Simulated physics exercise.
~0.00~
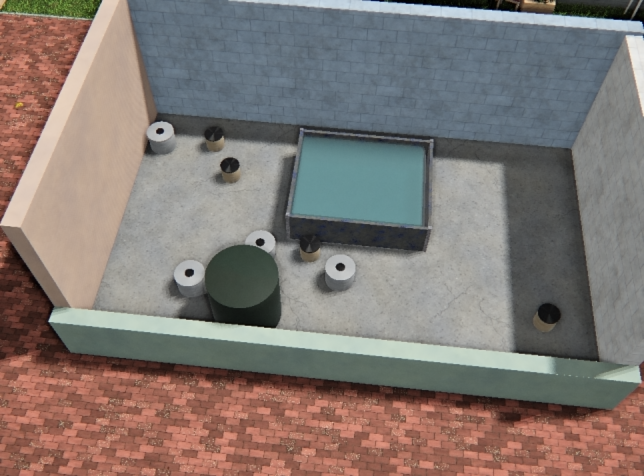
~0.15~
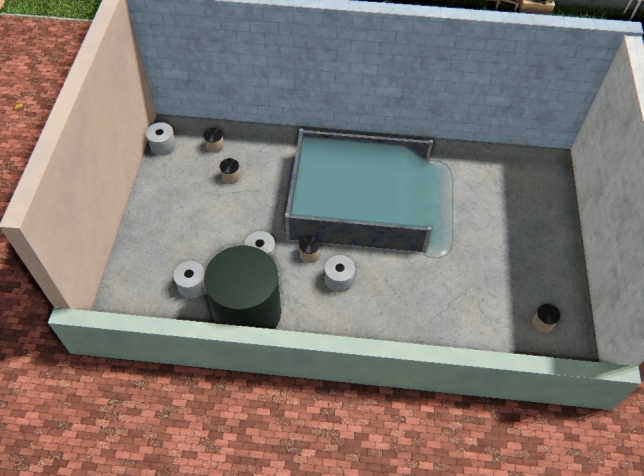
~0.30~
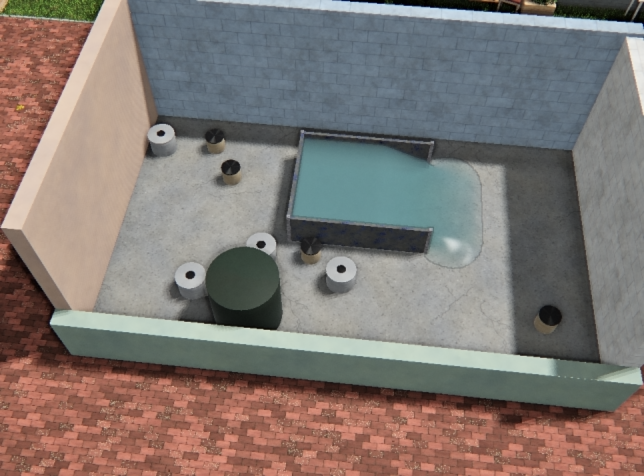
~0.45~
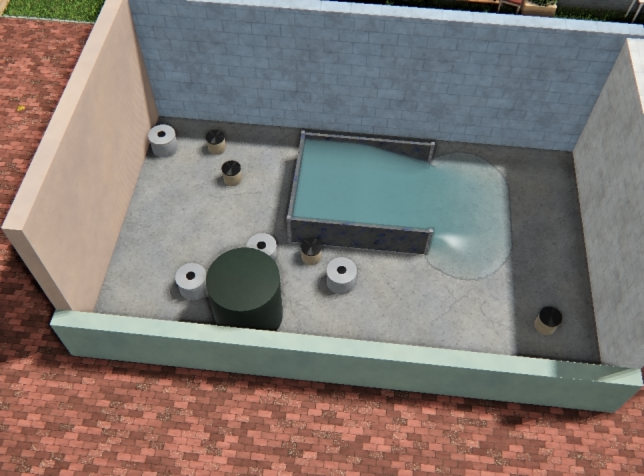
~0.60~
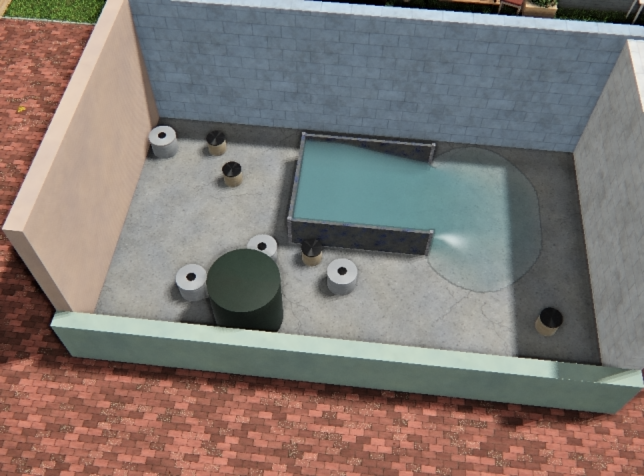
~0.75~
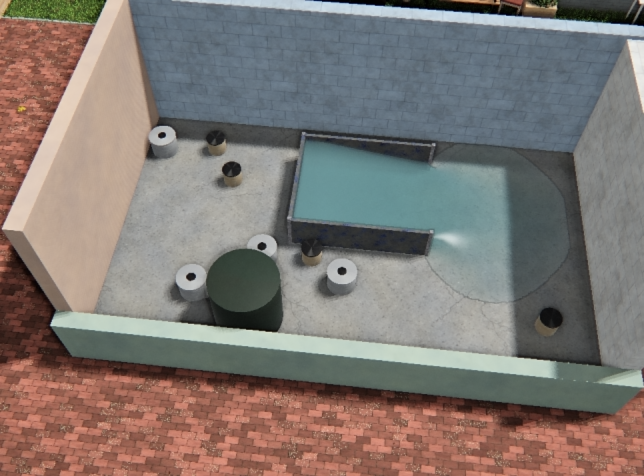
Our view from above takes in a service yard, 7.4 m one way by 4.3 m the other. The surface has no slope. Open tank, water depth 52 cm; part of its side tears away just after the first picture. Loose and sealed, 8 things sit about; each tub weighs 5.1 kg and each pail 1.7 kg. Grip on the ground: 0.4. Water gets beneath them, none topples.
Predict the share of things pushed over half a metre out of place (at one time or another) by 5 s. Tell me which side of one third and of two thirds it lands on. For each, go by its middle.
The tally will land in the lowest bracket.
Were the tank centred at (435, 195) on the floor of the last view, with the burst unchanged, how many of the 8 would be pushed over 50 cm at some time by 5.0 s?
In that case the number is 5.
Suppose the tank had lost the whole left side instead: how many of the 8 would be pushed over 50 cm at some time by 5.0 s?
Then it comes to 5.
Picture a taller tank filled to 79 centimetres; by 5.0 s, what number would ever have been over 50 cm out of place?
So the tally would be 5.
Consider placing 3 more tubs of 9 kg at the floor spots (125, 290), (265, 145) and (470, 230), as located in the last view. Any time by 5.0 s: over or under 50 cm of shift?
Within it, within it, beyond it.
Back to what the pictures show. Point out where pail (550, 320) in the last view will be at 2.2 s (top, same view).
(593, 362) or thereabouts.
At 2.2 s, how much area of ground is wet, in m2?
Flooded: Near 14 m2.
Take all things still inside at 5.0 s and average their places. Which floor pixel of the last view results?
Centred roughly on (250, 223).
After 1.1 s 0 of 8 are over 50 cm from their spots; 0 afloat.
After 2.2 s 1 of 8 are over 50 cm from their spots; 1 afloat.
After 3.5 s 1 of 8 are over 50 cm from their spots; 1 afloat.
After 5.0 s 2 of 8 are over 50 cm from their spots, and 2 have been at some point; 1 afloat.
